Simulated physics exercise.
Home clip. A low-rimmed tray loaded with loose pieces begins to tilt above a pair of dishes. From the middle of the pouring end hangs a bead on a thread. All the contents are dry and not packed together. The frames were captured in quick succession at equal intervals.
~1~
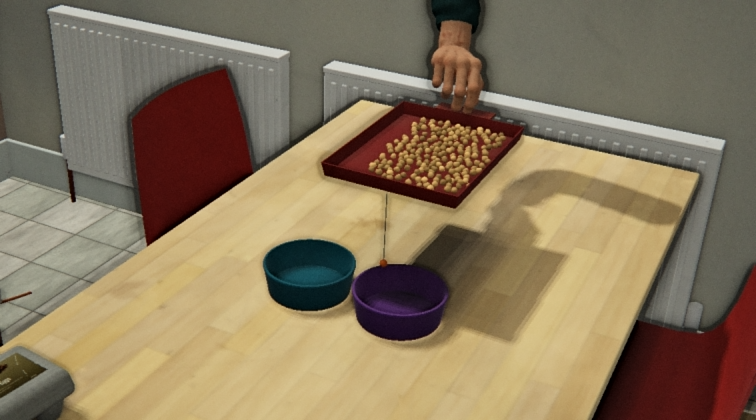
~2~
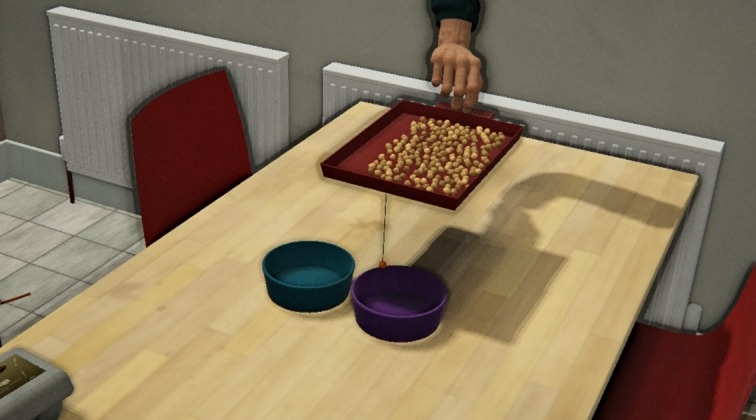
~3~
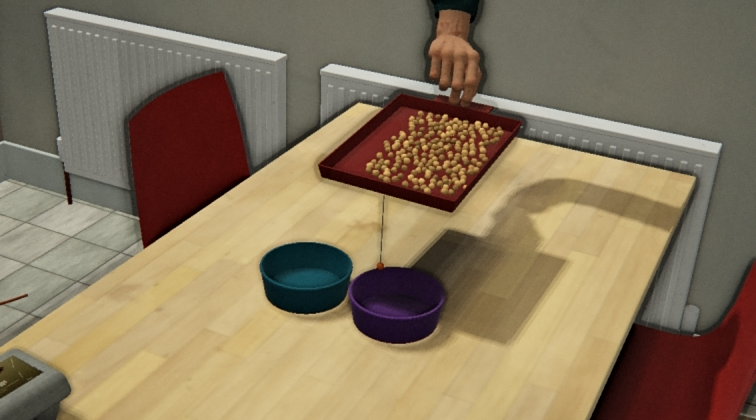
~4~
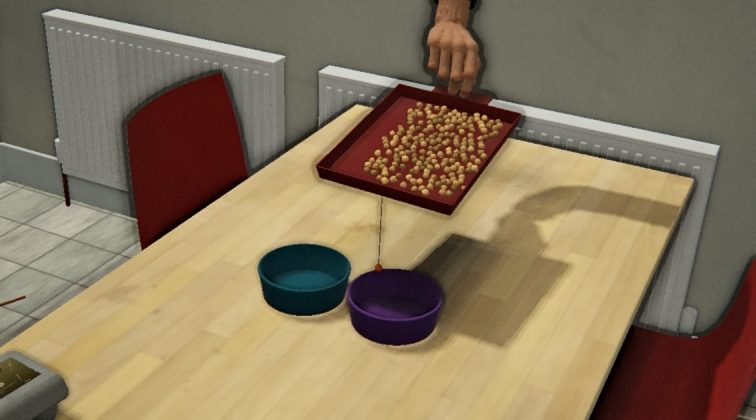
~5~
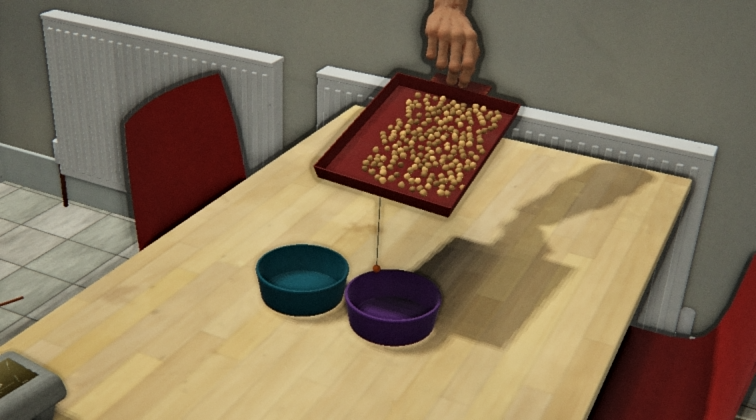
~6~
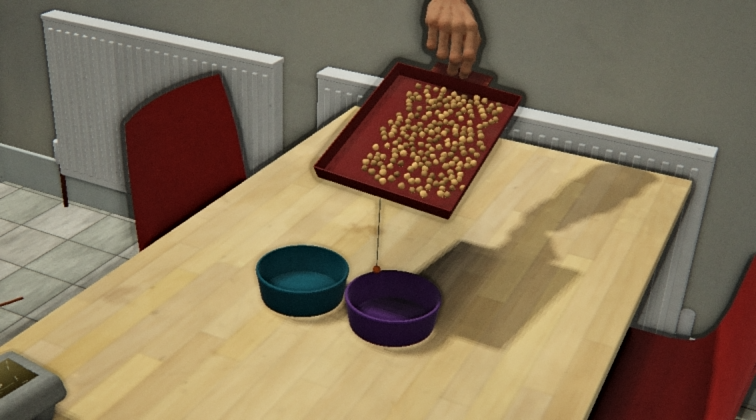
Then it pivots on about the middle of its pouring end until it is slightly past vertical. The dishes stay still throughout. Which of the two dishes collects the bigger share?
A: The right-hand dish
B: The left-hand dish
A.
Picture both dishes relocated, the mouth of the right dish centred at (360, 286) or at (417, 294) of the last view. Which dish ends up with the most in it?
First try: The rightmost dish. Second try: The rightmost dish.
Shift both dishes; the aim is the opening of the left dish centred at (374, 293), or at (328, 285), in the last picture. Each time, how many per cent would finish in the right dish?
Around 30 and then 80 per cent.
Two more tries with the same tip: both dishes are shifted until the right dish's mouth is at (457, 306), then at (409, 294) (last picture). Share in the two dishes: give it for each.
You'd get about 60 per cent first and about 80 per cent second.
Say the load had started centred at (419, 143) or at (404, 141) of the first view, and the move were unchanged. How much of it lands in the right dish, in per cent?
Share in order: Roughly 70 %, 60 %.
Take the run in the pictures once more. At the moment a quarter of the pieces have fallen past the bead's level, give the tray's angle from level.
About 110° of tilt.
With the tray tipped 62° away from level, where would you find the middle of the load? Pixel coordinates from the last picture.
(419, 179).
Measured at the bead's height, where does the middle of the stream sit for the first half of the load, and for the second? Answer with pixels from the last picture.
I'd place the first part at (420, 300) and the rest at (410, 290).
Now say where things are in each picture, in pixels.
The first frame shows corners of the pouring end at (325, 162) and (456, 195), level; middle of the load at (441, 155), dried chickpeas; left dish at (286, 294); right dish at (379, 323); bead on its thread at (384, 263).
The second frame shows corners of the pouring end at (324, 163) and (455, 197), level; middle of the load at (440, 156).
The third frame shows corners of the pouring end at (322, 164) and (453, 199), tipped barely, lowest at the right corner; middle of the load at (438, 153).
The fourth frame shows corners of the pouring end at (320, 165) and (451, 203), tipped a little, lowest at the right corner; middle of the load at (436, 149).
The fifth frame shows corners of the pouring end at (317, 165) and (449, 205), tipped a little, lowest at the right corner; middle of the load at (435, 145).
The sixth frame shows corners of the pouring end at (317, 166) and (449, 208), tipped clearly, lowest at the right corner; middle of the load at (435, 141); left dish at (279, 300); right dish at (372, 329).
Soon after the last picture, tray tipped steeply; nearly all on the tray; a small part in the air.
A little later, tray tipped past a quarter turn; most on the tray; a small part in the right dish; a small part outside both; a stray few in the air.
Later still, tray tipped past a quarter turn; about two thirds in the right dish; about a third outside both.
At rest, tray tipped past a quarter turn; about two thirds in the right dish; none in the left dish; about a third outside both.
